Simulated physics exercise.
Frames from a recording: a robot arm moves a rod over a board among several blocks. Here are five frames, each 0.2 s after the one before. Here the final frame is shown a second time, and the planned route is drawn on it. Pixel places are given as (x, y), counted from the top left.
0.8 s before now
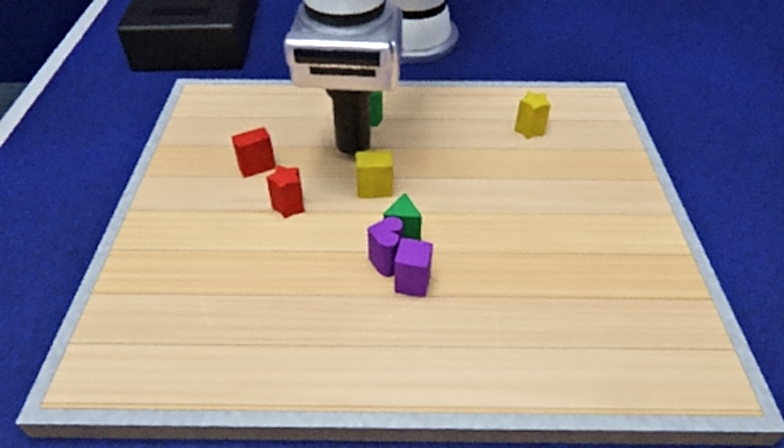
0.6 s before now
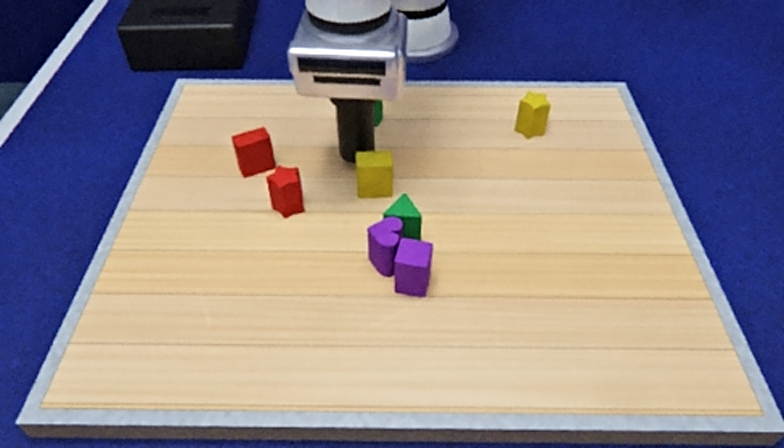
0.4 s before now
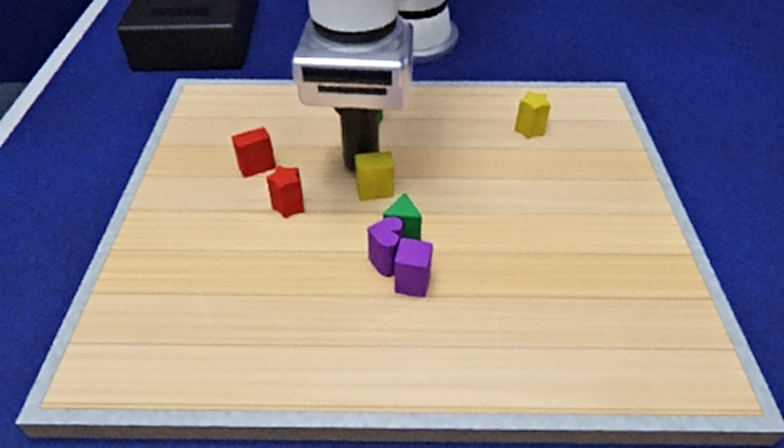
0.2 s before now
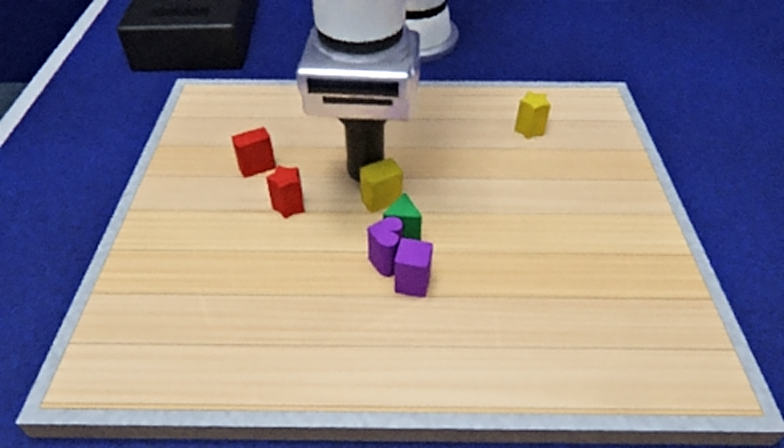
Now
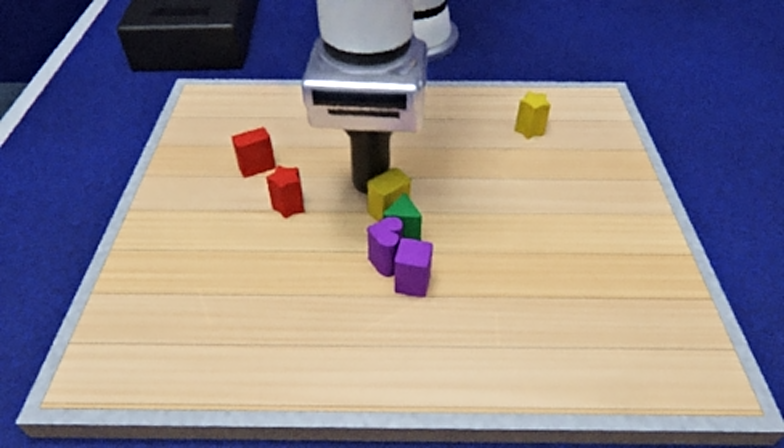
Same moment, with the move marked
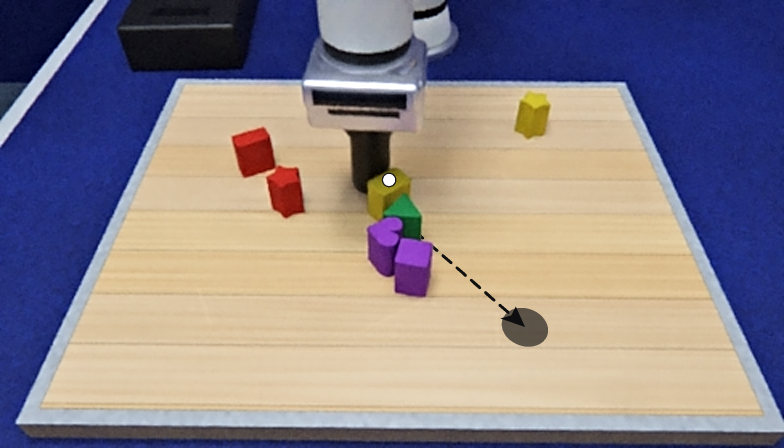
Robot arm lowering a dark rod toward the viewer and pushing a yellow block up to a green triangular piece beside purple blocks.
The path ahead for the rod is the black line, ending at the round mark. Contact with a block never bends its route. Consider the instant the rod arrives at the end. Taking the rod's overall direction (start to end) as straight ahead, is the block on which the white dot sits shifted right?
Yes - that is the case.
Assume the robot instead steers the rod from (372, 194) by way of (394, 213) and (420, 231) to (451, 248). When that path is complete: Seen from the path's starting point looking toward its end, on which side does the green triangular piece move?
Shifted right.
The drawn path runs from (372, 194) directly to (525, 327); the dot is on the yellow rectangular block.
On the path given first. One third of the way, rod at (417, 222); purple heart-shaped block at (388, 239), turned 50° clockwise; yellow rectangular block at (436, 223), turned 15° clockwise; green triangular piece at (441, 243), turned 35° clockwise; purple four-sided block at (417, 262).
Two thirds of the way, rod at (469, 267); purple heart-shaped block at (388, 239), turned 50° clockwise; yellow rectangular block at (489, 275), turned 40° clockwise; green triangular piece at (483, 298), turned 55° clockwise; purple four-sided block at (417, 267), turned 30° clockwise.
At the end, rod at (528, 317); purple heart-shaped block at (388, 239), turned 50° clockwise; yellow rectangular block at (526, 330), turned 75° clockwise; green triangular piece at (503, 347), turned 90° clockwise; purple four-sided block at (417, 267), turned 30° clockwise.
